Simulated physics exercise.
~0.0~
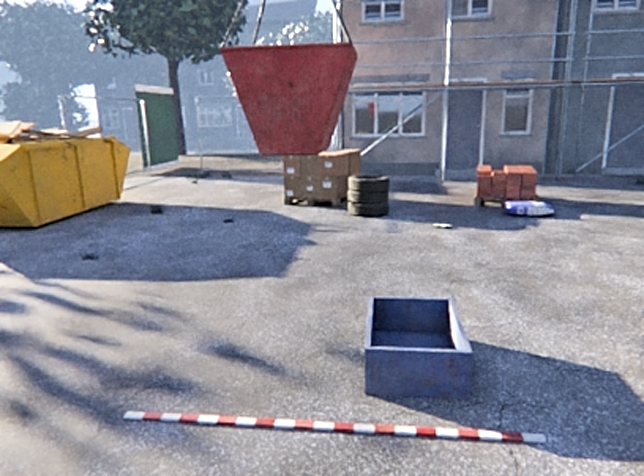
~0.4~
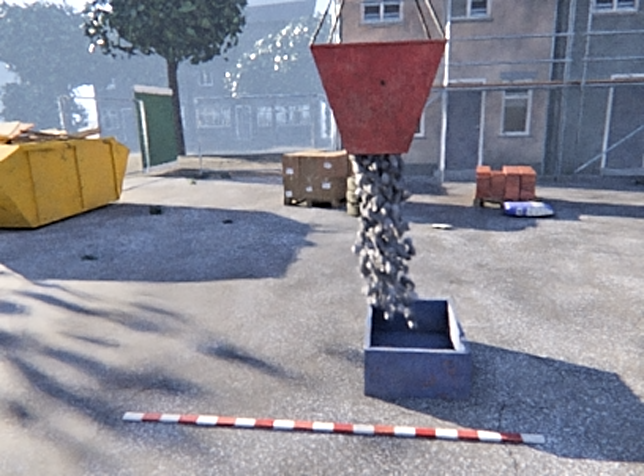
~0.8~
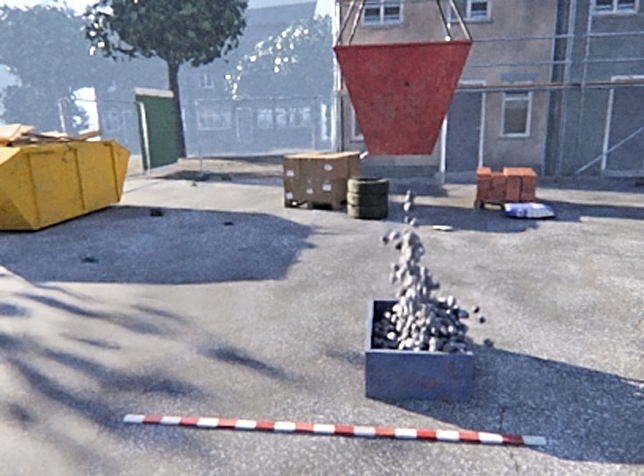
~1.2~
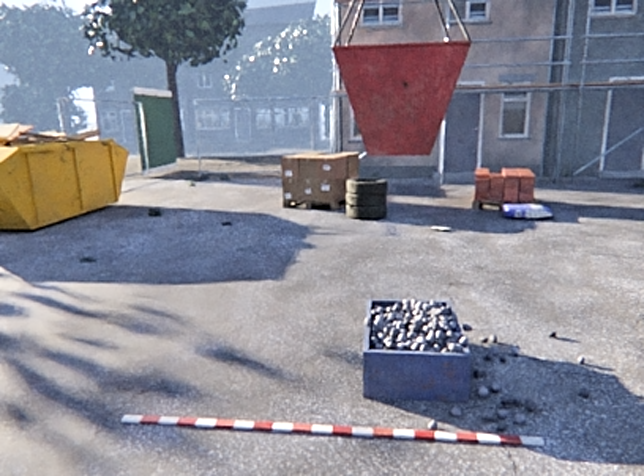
At first, a red skip hangs from a crane over a paved yard, with an open grey-blue bin standing empty behind a red-and-white striped staff. The skip travels to the right, and rounded grey stones pour from its bottom in a thick stream toward the bin. It moves a little farther right and stops, while the last stones drop onto a growing heap and a few bounce over the right side. In the end, the skip hangs still and empty, the bin is heaped with stones, and a small scatter lies on the ground, mostly to its right.
